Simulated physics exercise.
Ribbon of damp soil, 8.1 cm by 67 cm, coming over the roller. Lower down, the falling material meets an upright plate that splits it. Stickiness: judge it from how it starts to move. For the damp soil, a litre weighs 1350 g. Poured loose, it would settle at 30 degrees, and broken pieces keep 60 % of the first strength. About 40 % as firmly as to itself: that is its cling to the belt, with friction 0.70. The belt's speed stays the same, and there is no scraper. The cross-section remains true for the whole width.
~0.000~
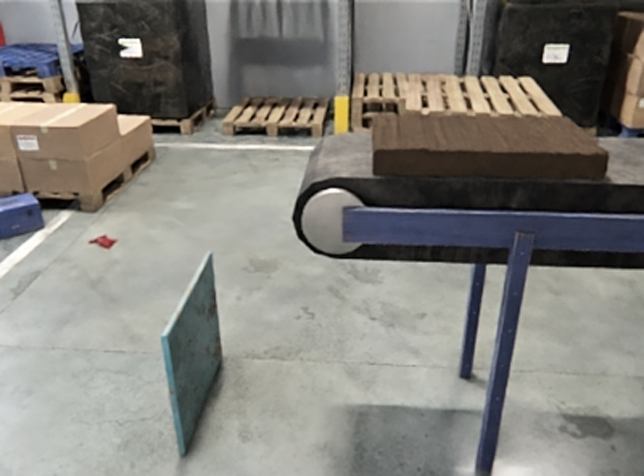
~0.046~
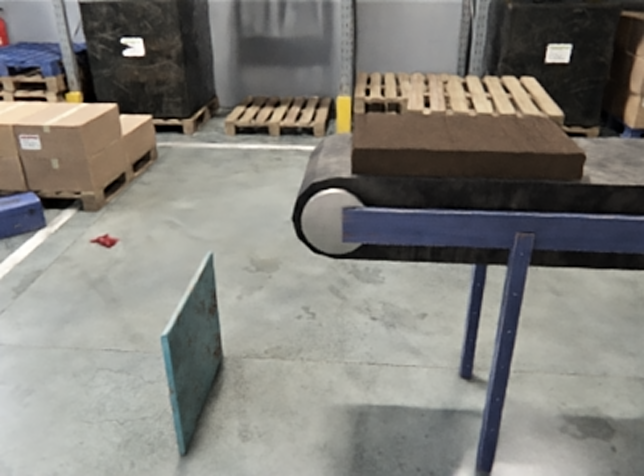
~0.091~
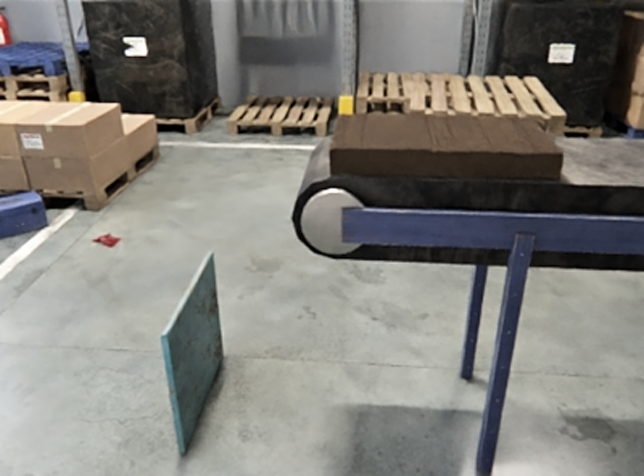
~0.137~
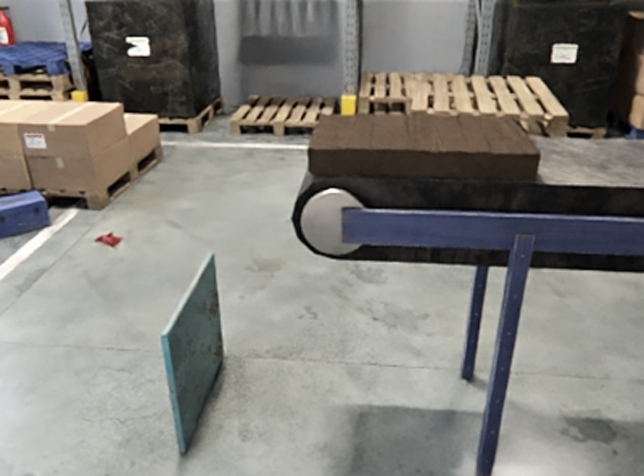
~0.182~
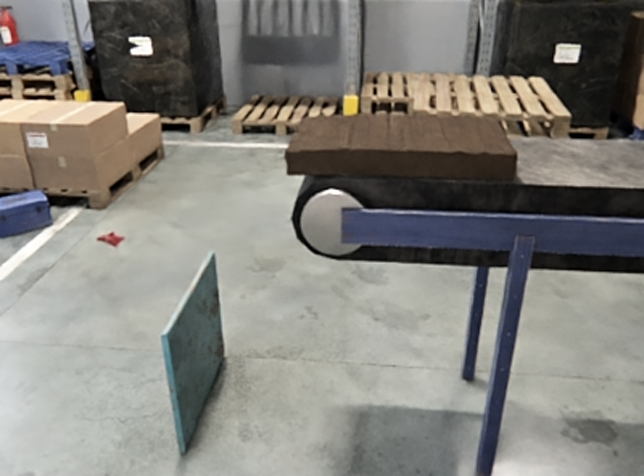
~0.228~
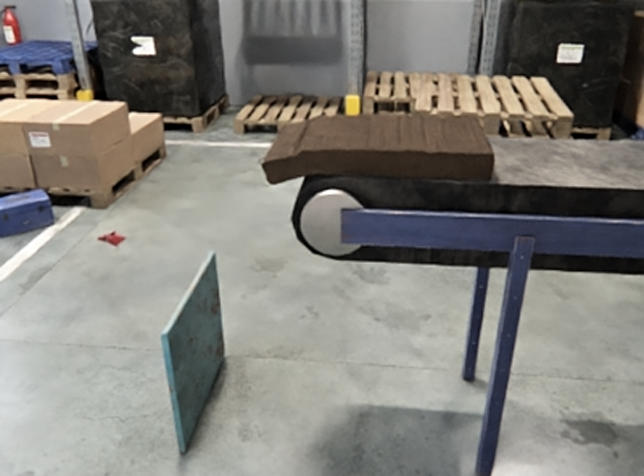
A slab of dark brown damp soil slides left along a black conveyor belt, its front edge passing over the pale roller, then bending slightly downward and beginning to crack. The side-on view shows a warehouse with a grey floor, cardboard boxes at left and wooden pallets behind. A teal plate stands upright below the blue-framed conveyor, motionless, while the background shifts very slightly to the right.
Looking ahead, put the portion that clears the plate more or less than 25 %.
In the end it comes to a higher value than 25 %.
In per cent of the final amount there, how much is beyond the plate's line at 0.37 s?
It comes to around 0 %.
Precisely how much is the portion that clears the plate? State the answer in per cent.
Estimate: Some 45 per cent.
After 0.37 s, 0 % is beyond the plate's line.
After 0.55 s, 11 % is beyond the plate's line.
After 0.72 s, 28 % is beyond the plate's line.
After 0.89 s, 47 % is beyond the plate's line.
After 2.04 s, at the end, 47 % is beyond the plate's line.
